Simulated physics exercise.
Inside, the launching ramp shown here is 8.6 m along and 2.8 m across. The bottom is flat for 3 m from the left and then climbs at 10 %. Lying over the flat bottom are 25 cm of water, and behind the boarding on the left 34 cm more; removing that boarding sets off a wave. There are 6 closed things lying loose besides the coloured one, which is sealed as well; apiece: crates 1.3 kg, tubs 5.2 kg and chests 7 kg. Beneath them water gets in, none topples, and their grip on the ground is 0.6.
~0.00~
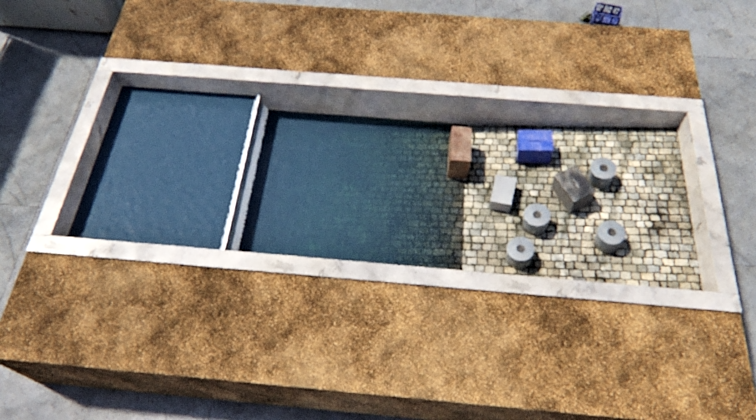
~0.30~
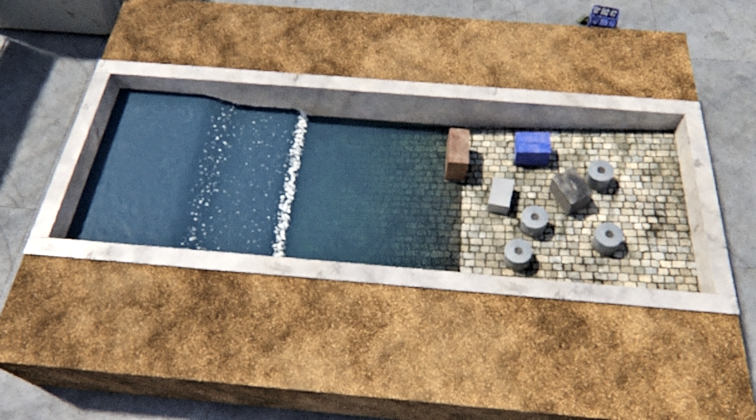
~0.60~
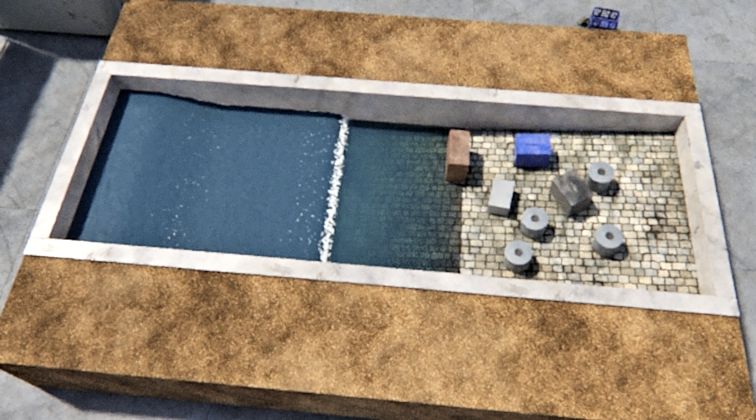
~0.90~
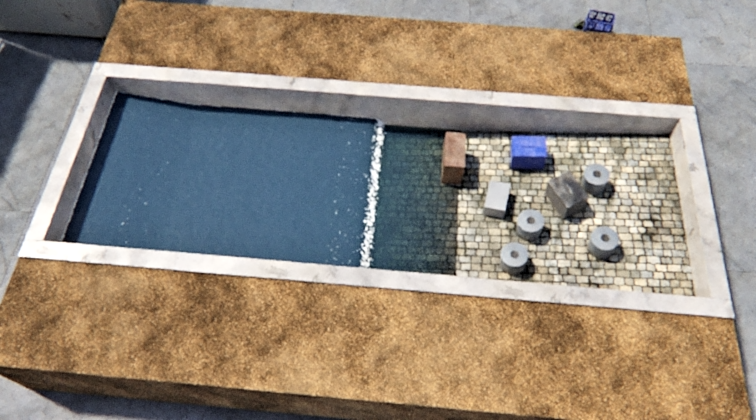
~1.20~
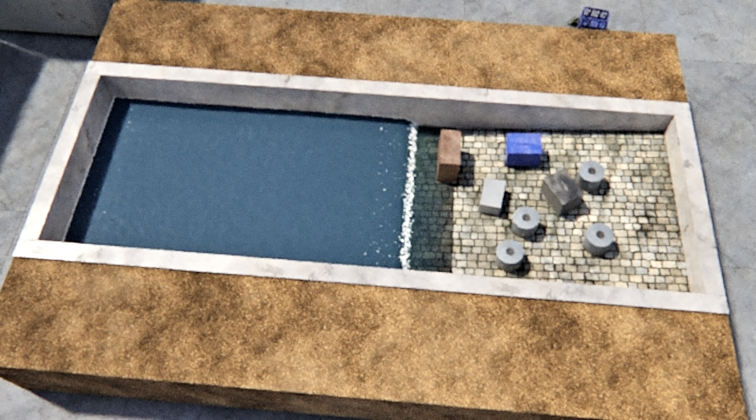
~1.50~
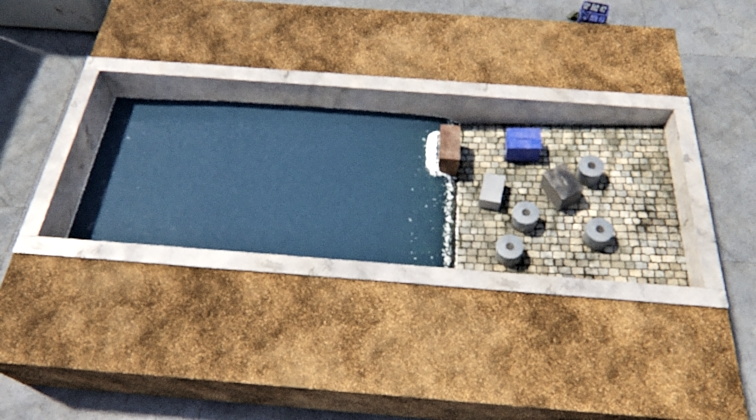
Water fills the left part of a long, pale-walled basin set in brown earth, seen from high above at a slant. A reddish-brown block stands at the edge of the paving on the right, where a blue chest, grey boxes and four round grey tubs sit. Once the thin white partition is gone, a foaming wave sweeps rightward and froths against the block, the loose objects staying put as the camera drifts slightly.
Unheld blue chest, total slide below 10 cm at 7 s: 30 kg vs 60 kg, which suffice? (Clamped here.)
Big ballast alone gets it done.
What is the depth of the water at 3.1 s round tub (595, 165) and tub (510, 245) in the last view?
I'd put it at 4 cm and 8 cm respectively.
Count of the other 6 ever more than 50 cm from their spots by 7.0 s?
Counting them up, I find 6.
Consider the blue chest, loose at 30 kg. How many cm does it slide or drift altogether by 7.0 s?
About 80 cm altogether.
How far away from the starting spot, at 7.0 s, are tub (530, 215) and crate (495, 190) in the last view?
Respectively 120 and 140 centimetres.
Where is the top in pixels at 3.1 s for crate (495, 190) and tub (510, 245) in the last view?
Near (553, 167) and (627, 260).
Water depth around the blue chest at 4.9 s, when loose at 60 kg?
13 cm, roughly.
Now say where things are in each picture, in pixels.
In the first picture, the blue chest at (538, 140), on the bottom; 15.1 m2 under water; 0 of 7 have shifted.
In the second picture, the blue chest at (536, 142) rests on the ground; 15.1 m2 under water; 0 of 7 have shifted.
In the third picture, the blue chest at (536, 144), on the bottom; water covers 15.1 m2; 0 of 7 have shifted.
In the fourth picture, the blue chest at (532, 146), on the bottom; 15.1 m2 under water; 0 of 7 have shifted.
In the fifth picture, the blue chest at (527, 144), on the bottom; water covers 15.1 m2; 0 of 7 have shifted.
In the sixth picture, the blue chest at (526, 138) rests on the ground; 15.1 m2 under water; 0 of 7 have shifted.
After 2.1 s the blue chest would be 0 cm from its start with 30 kg and 0 cm from its start with 60 kg; 3 cm of water round it then.
After 3.1 s the blue chest would be 0 cm from its start with 30 kg and 0 cm from its start with 60 kg; 10 cm of water round it then.
After 4.9 s the blue chest would be 9 cm from its start with 30 kg and 0 cm from its start with 60 kg; 13 cm of water round it then.
After 7.0 s the blue chest would be 78 cm from its start with 30 kg and 0 cm from its start with 60 kg; 7 cm of water round it then.
